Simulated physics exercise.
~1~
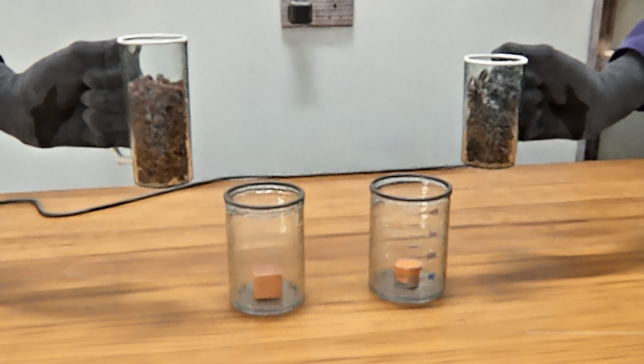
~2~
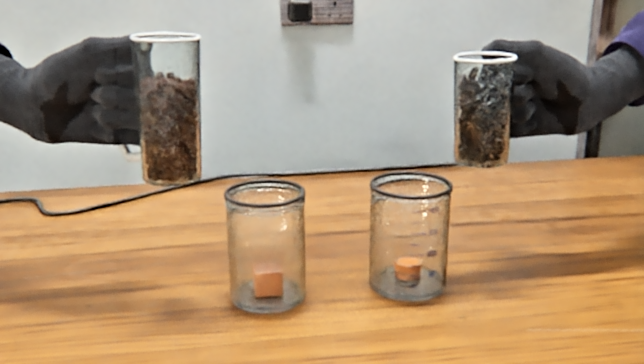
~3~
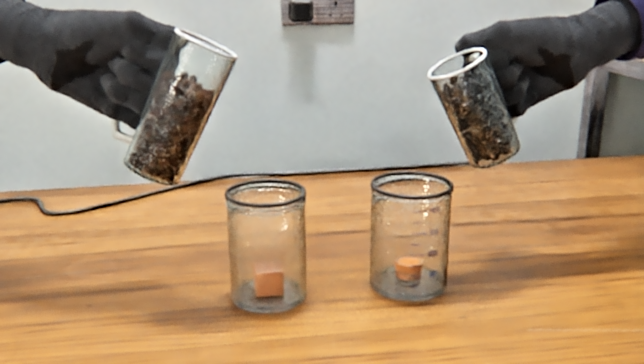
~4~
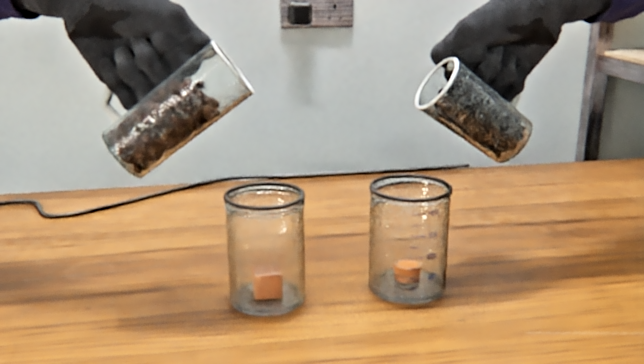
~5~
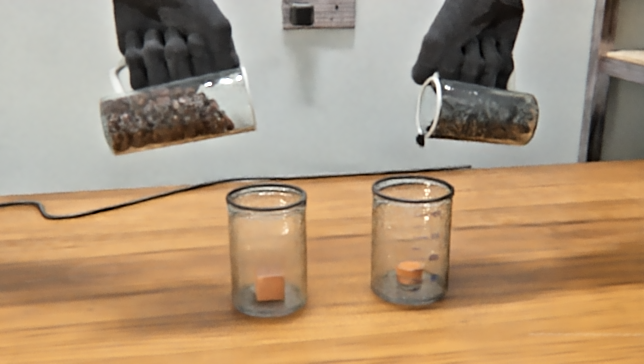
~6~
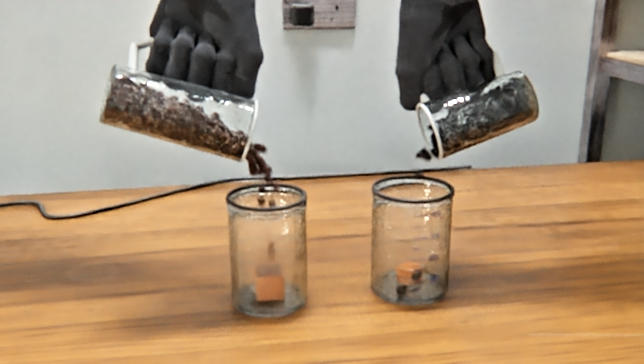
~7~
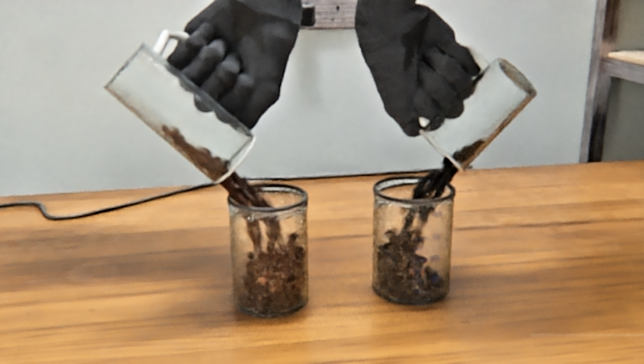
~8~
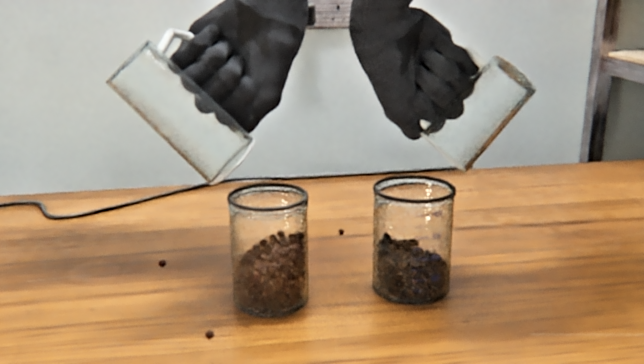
Two gloved hands tip cups of dark pieces into two clear containers, burying the orange blocks.
